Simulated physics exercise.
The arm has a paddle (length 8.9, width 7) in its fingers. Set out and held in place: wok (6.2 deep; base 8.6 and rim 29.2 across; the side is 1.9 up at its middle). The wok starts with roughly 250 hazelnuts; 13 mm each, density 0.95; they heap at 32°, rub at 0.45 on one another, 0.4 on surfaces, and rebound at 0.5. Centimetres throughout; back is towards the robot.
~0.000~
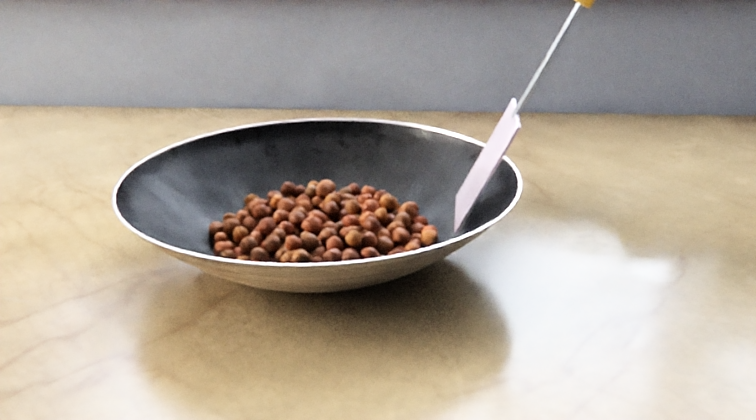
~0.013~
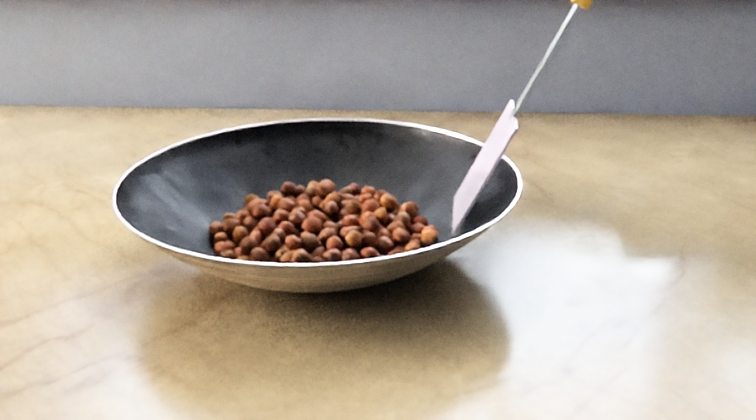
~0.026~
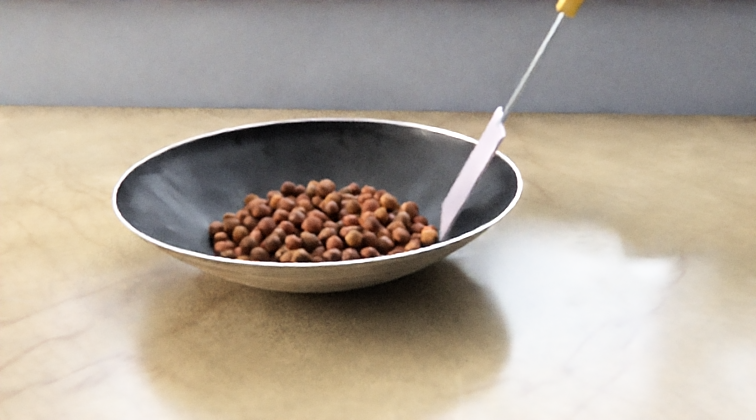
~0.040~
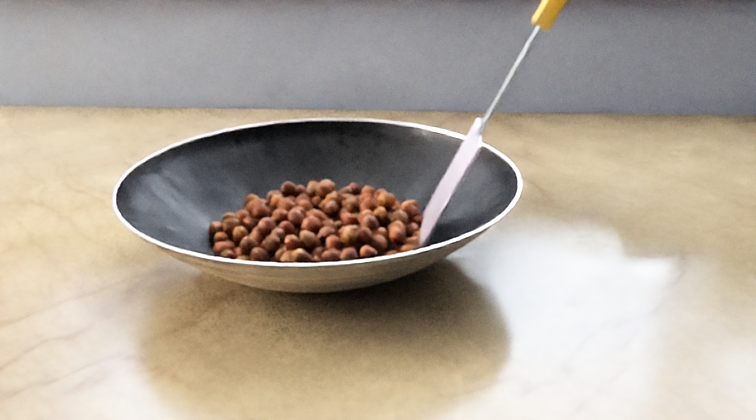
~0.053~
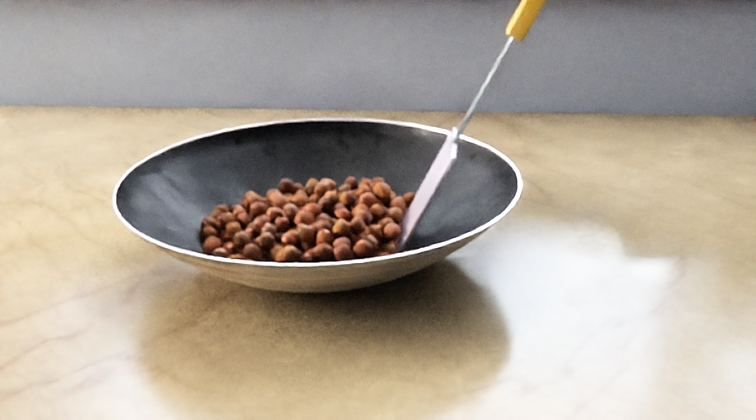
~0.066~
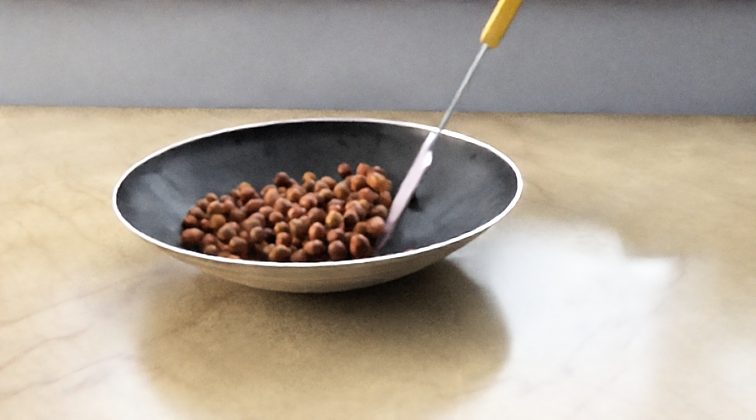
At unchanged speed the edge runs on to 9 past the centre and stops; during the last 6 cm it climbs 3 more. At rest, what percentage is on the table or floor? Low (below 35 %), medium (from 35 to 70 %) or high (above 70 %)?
Share on the table or floor: Medium (from 35 to 70 %).
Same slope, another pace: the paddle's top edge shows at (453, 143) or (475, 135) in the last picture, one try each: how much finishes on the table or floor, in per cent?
Some 25 and 10 per cent.
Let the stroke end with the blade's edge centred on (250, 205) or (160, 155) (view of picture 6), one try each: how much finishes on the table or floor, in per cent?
Some 15 and 50 per cent.
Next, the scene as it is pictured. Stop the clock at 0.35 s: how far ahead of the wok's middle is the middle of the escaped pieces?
Roughly 26 cm.
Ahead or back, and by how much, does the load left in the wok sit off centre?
About 3.0 cm ahead.
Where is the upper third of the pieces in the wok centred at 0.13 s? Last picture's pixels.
Near (235, 192).
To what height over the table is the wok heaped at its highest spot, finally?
About 4.0 cm.
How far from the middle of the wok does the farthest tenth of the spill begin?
Some 80 cm.
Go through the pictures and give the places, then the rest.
The first picture shows paddle top edge at (517, 112), sloping 63°; upper third of the load around (329, 224), from x 215 to 430, top at y 190; 253 in the wok.
The second picture shows paddle top edge at (514, 114), sloping 63°; upper third of the load around (329, 224), from x 215 to 430, top at y 190.
The third picture shows paddle top edge at (502, 121), sloping 63°; upper third of the load around (329, 224), from x 215 to 430, top at y 190.
The fourth picture shows paddle top edge at (479, 132), sloping 63°; upper third of the load around (329, 221), from x 215 to 420, top at y 190.
The fifth picture shows paddle top edge at (455, 142), sloping 63°; upper third of the load around (326, 218), from x 210 to 410, top at y 185.
The sixth picture shows paddle top edge at (430, 148), sloping 63°; upper third of the load around (310, 214), from x 190 to 410, top at y 170; 253 in the wok.
After 0.10 s, sloping 63°, highest piece 6 above the table; 253 in the wok.
After 0.13 s, sloping 63°, highest piece 8 above the table; 253 in the wok.
After 0.35 s, sloping 63°, highest piece 16 above the table; 137 in the wok, 44 on the table or floor, 72 on the blade or in flight.
After 1.40 s, sloping 63°, highest piece 4 above the table; 137 in the wok, 116 on the table or floor.
At rest, 137 in the wok, 116 on the table or floor. That is 46 % on the table or floor.
